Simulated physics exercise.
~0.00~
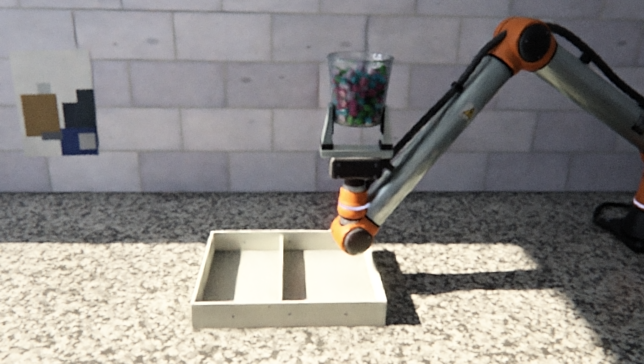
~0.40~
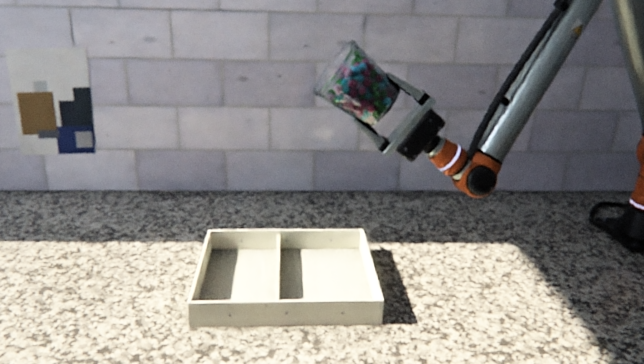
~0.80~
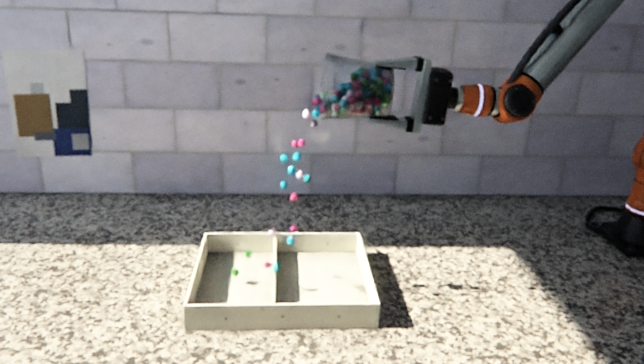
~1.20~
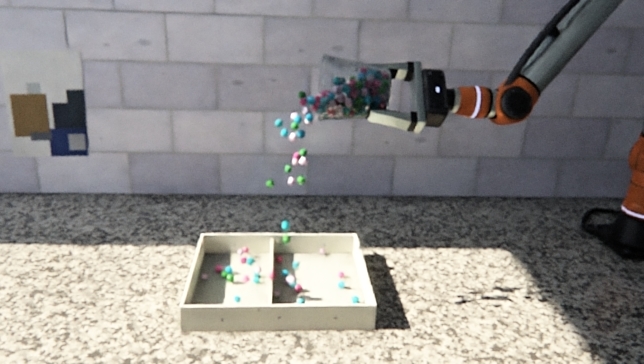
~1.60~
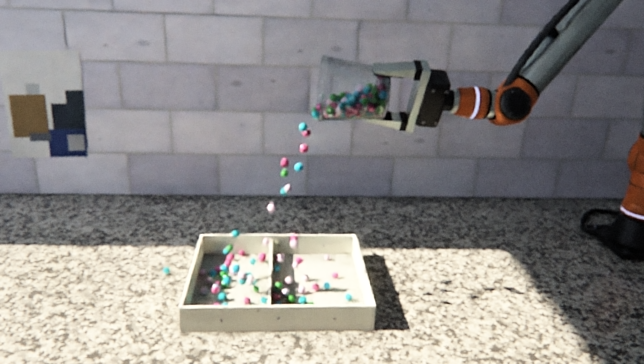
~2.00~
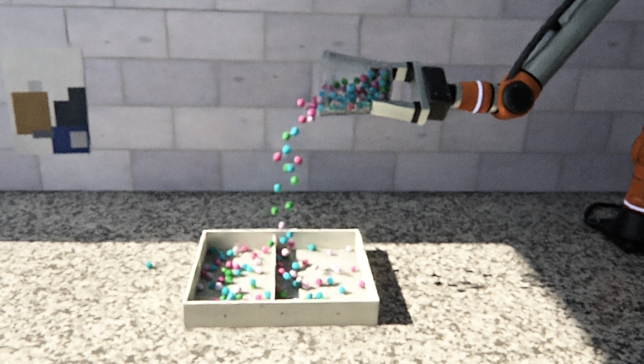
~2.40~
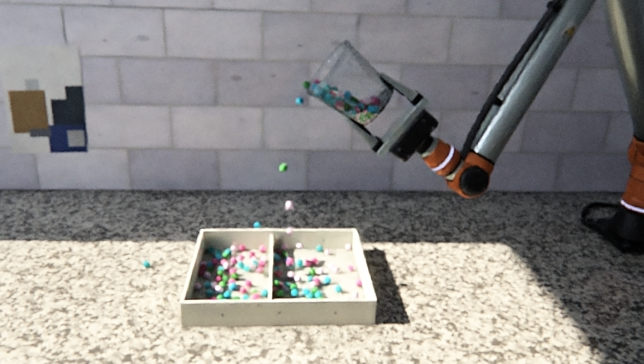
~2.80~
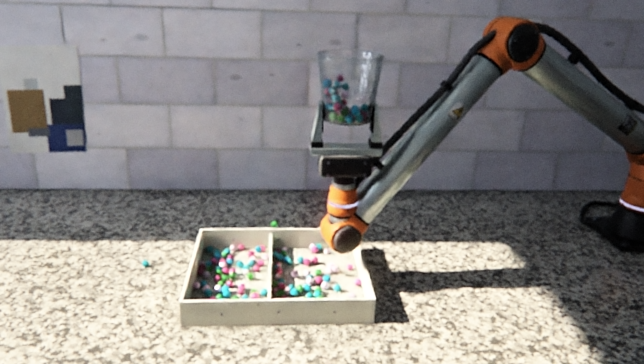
A robot arm tips a clear cup, pours colourful sweets into a divided tray, then rights it.
